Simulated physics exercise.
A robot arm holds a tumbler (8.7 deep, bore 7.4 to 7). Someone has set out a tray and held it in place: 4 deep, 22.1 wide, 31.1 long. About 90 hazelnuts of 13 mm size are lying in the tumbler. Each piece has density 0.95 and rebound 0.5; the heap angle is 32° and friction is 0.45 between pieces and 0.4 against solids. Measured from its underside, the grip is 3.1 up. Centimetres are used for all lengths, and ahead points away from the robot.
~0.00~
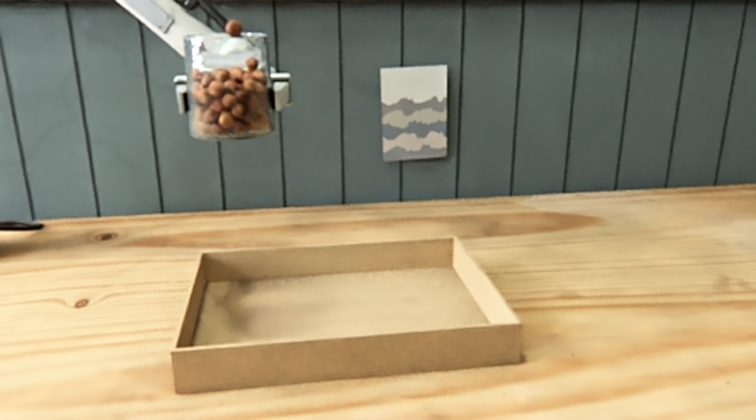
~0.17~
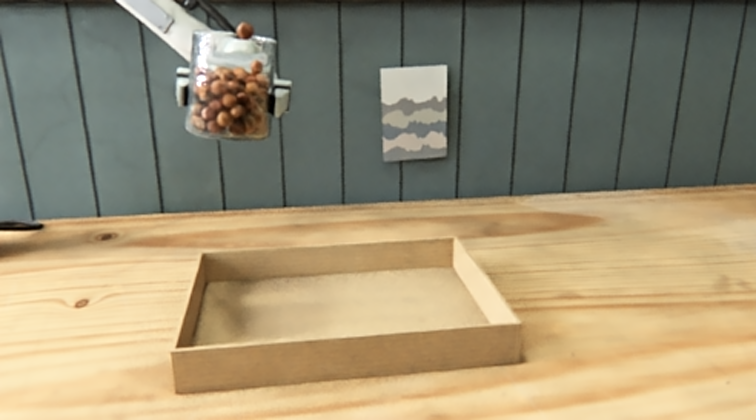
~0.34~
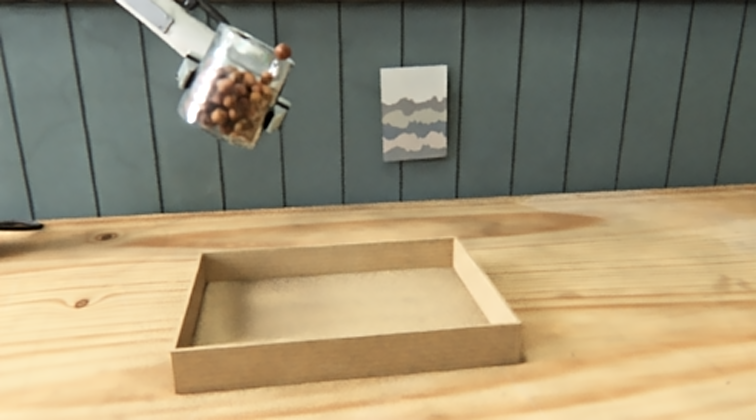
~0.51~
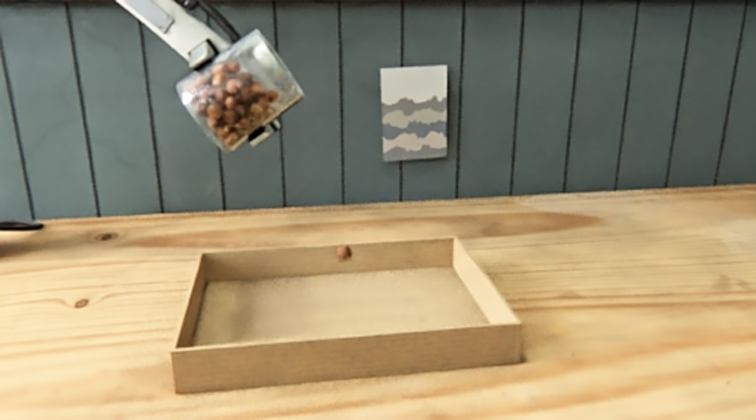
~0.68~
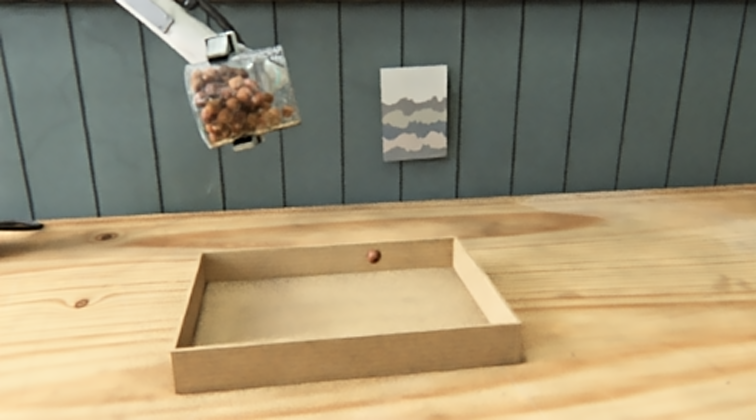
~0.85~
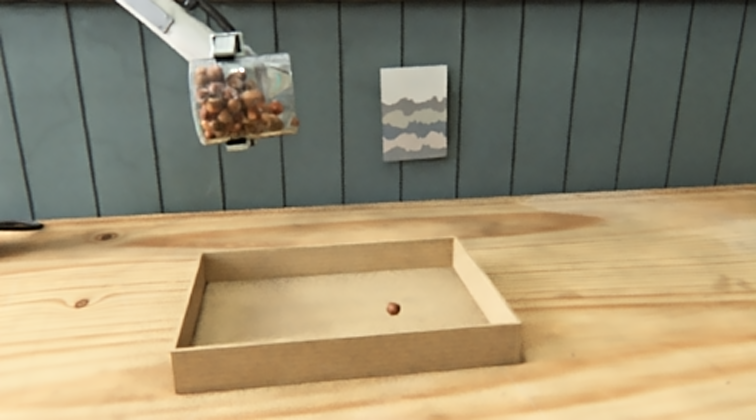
To begin with, a robot arm holds an upright clear tumbler full of hazelnuts above and behind an empty tray on a wooden table. The arm tilts the tumbler rightward until it lies nearly on its side, and one nut drops into the tray and rolls across it.
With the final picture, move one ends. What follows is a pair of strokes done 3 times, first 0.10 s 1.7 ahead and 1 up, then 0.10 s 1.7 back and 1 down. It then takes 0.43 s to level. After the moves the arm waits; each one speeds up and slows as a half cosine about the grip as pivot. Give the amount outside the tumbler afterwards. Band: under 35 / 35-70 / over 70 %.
35-70 %.
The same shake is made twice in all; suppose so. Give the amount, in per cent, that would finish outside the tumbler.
35 per cent.
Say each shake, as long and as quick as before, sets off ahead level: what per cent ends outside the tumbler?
I'd reckon around 45 per cent.
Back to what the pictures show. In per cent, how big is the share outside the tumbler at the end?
Around 50 percent.
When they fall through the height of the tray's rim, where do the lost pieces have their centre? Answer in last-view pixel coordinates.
(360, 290).
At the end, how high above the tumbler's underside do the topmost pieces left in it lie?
The top sits some 4.0 cm up.
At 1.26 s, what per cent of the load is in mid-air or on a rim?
My guess is some 16 in a hundred.
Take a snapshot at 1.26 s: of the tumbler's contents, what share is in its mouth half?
About 55 percent.
After 1.26 s, tilted 86° forward, highest piece 24 above the table; 68 in the tumbler, 10 in the tray, 15 in flight or on a rim.
After 1.67 s, tilted 40° forward, highest piece 27 above the table; 47 in the tumbler, 44 in the tray, 2 in flight or on a rim.
After 2.08 s, level, highest piece 25 above the table; 47 in the tumbler, 46 in the tray.
After 3.13 s, level, highest piece 25 above the table; 47 in the tumbler, 46 in the tray.
At rest, 47 in the tumbler, 46 in the tray. That is 49 % outside the tumbler.
